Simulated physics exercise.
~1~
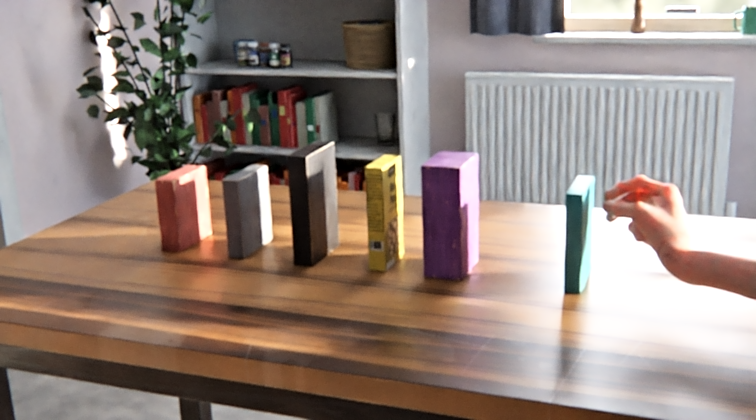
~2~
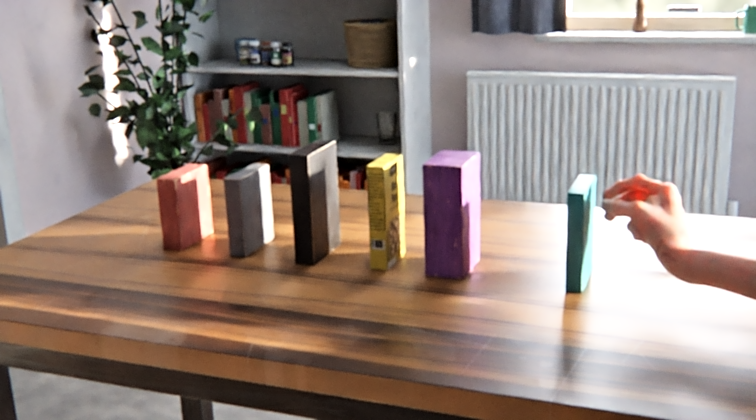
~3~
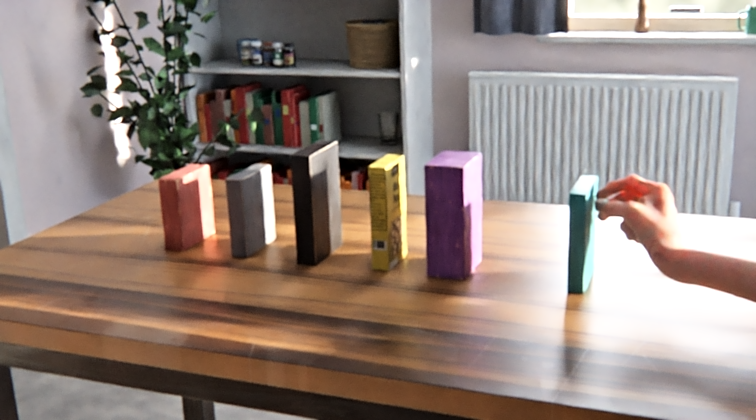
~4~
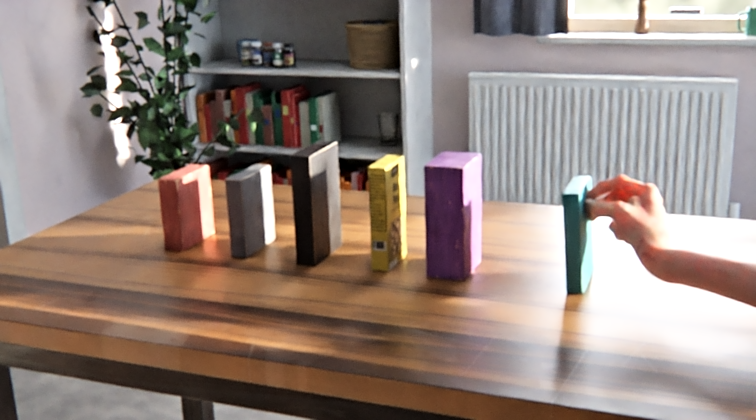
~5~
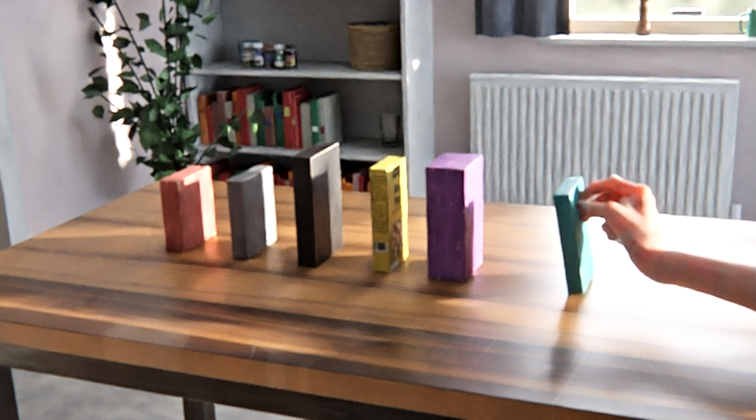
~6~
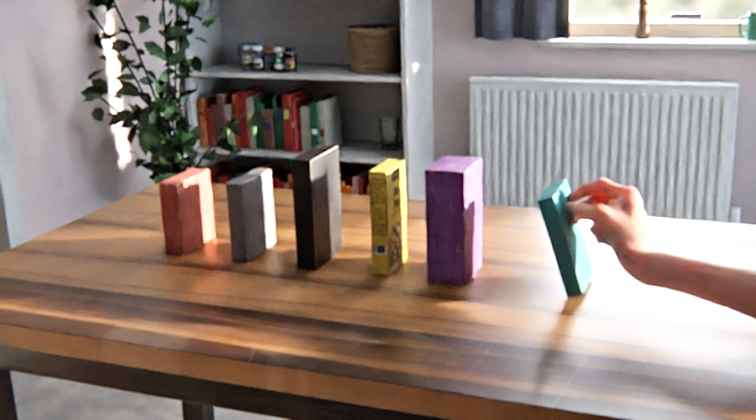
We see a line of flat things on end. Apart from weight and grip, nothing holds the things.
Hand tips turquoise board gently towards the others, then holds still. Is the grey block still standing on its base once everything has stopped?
Yes - keeps its balance.
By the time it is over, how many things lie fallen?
1.
Then, 0.10 s later than the last frame, turquoise board 34° over.
Then, 0.20 s later than the last frame, turquoise board 76° over.
Then, 0.30 s later than the last frame, turquoise board 92° over.
Then, 0.40 s later than the last frame, turquoise board 90° over.
When it is over, all 4 as before. End places, in pixels of the last picture, grey block near (252, 215).
